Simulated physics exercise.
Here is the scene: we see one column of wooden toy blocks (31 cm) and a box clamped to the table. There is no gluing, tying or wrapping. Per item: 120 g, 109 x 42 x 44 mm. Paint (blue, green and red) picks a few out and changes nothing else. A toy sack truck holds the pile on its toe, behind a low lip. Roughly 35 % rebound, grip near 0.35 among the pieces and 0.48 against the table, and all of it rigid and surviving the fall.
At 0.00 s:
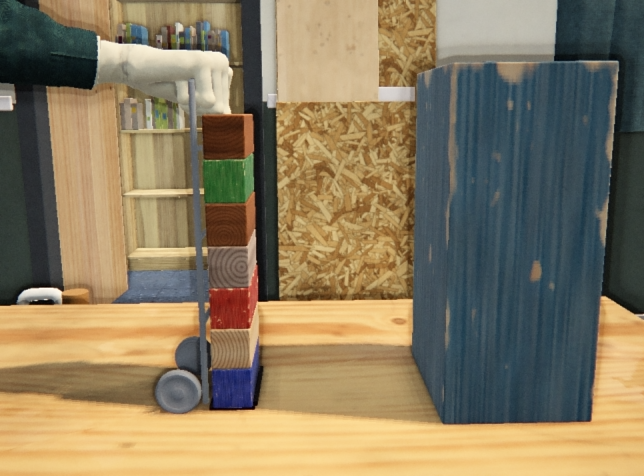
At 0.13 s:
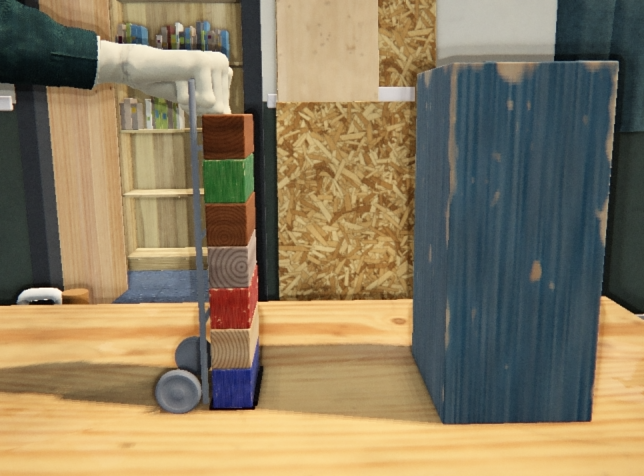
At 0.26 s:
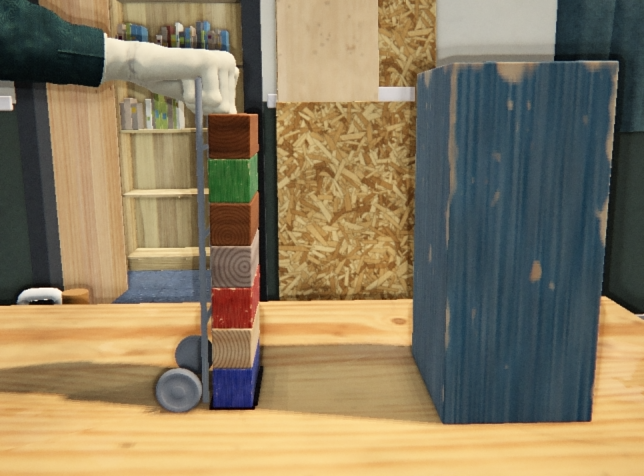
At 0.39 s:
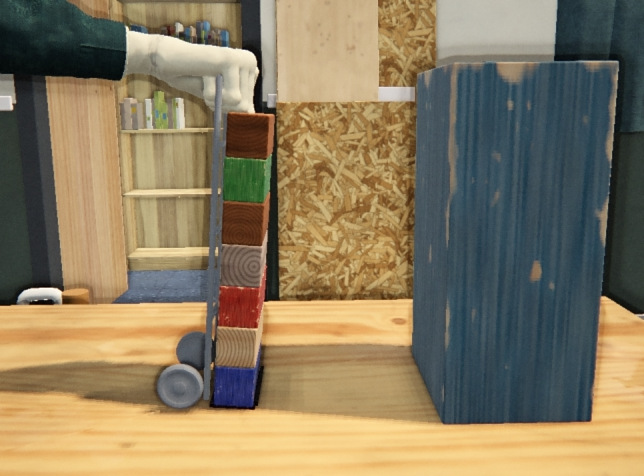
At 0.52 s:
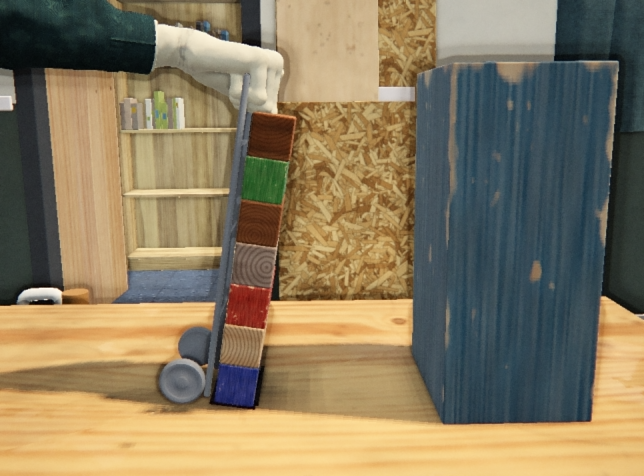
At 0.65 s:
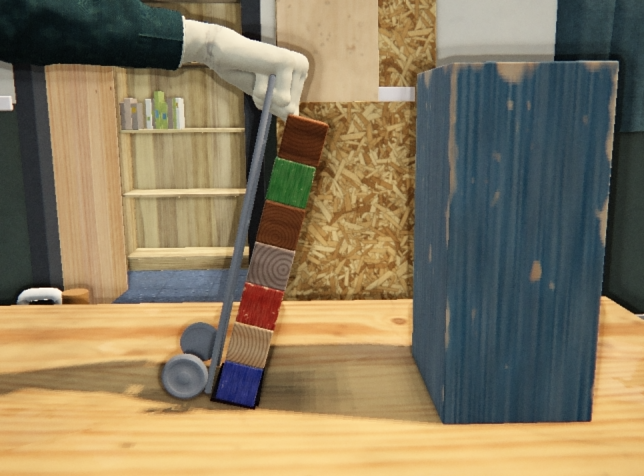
Gloved hand tilting a toy sack truck and its column of seven wooden blocks rightward, towards a blue box on a table.
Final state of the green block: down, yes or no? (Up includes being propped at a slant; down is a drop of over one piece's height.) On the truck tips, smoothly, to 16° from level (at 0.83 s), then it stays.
Yes.
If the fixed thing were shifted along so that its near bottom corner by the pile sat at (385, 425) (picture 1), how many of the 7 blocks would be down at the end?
That would give 1.
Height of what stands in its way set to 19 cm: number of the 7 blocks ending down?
6.
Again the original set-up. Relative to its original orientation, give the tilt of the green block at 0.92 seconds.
Rotation: Approx. 40°.
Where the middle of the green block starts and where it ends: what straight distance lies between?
Around 22 cm, start to finish.
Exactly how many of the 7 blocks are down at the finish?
The total is 6.
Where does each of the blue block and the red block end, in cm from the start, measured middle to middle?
Blue shifts 4 cm and red shifts 16 cm.
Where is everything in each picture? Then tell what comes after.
In the first picture (pixels give the middle of a visible side), truck frame (195, 150) 0° forward; green block (224, 182); red block (229, 309); blue block (231, 389); none has stirred.
In the second picture, truck frame (195, 150) 0° forward; green block (224, 182).
In the third picture, truck frame (200, 149) 1° forward; green block (229, 181) 5 mm from its place; movement in 2 of them.
In the fourth picture, truck frame (216, 146) 5° forward; green block (244, 180) 5° from how it stood; red block (238, 308) 5° from how it stood; steepest lean 5°, the block at (248, 136); movement in 7 of them.
In the fifth picture, truck frame (238, 145) 9° forward; green block (264, 181) 9° from how it stood; red block (248, 307) 9° from how it stood; movement in 7 of them.
In the sixth picture, truck frame (259, 145) 13° forward; green block (290, 184) 15° from how it stood; red block (259, 308) 15° from how it stood; blue block (239, 384) 15° from how it stood; steepest lean 15°, the block at (303, 141); movement in 7 of them.
After 0.76 s, none of the 7 blocks down, 7 disturbed; green block 26° from how it stood, 14 mm lower; red block 26° from how it stood.
After 0.92 s, 2 of the 7 blocks down; green block 41° from how it stood, 6 cm lower; blue block 44° from how it stood.
After 1.22 s, 6 of the 7 blocks down; green block 8° from how it stood, 12 cm lower; red block on its side.
In the end (1.9 s), 6 of the 7 blocks down; green block 14 cm lower; blue block on its side; red block on its side. From the last view, middles, green block near (390, 301), blue block near (264, 365).
